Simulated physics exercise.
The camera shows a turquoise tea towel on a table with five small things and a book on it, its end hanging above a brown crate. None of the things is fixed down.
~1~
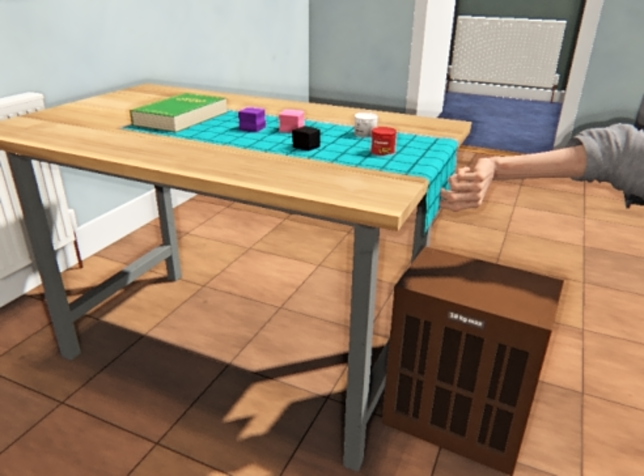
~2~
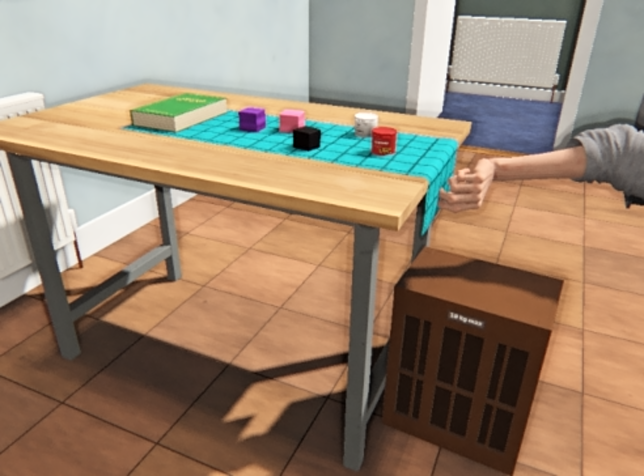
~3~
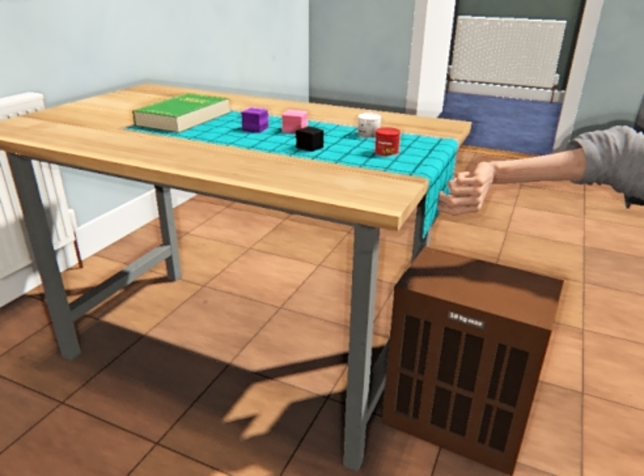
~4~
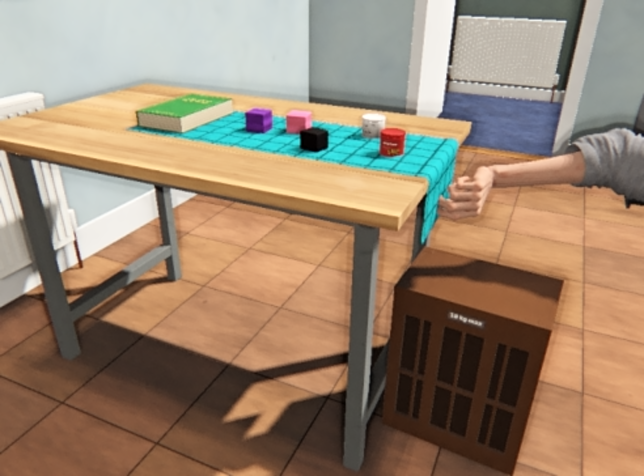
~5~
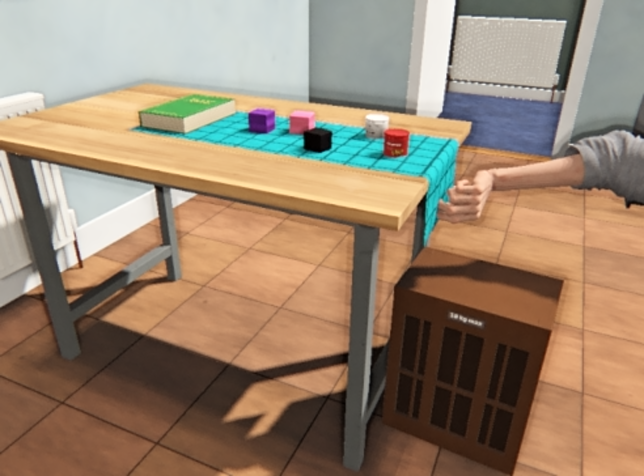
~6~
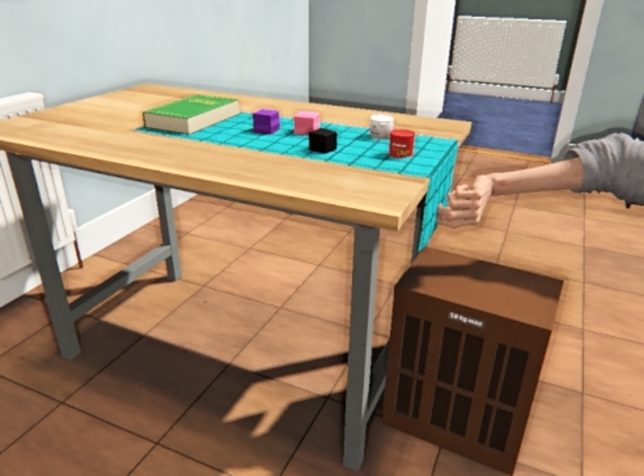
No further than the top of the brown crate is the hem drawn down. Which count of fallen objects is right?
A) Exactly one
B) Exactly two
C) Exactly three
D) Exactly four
(A) Exactly one.
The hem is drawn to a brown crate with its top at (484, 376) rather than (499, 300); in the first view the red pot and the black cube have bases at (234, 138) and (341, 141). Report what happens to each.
The red pot stays put; the black cube is lost.
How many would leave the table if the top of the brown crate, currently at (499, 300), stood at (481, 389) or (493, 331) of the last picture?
It comes to 4 for the first height and 2 for the second.
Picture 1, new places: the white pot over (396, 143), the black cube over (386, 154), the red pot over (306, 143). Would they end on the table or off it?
White pot gone, black cube gone, red pot stays.
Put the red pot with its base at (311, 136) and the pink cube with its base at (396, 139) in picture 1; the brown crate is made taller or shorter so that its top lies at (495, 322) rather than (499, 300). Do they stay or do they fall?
Red pot: Still up. Pink cube: Off.
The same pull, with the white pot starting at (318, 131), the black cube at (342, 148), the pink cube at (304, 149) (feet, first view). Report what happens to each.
Result - the white pot stays put, the black cube stays put, and the pink cube stays put.
Soon after, hem near (435, 248); all still up.
After that, hem on the crate; red pot gone.
In the end, hem on the crate; red pot gone. It carries off one.
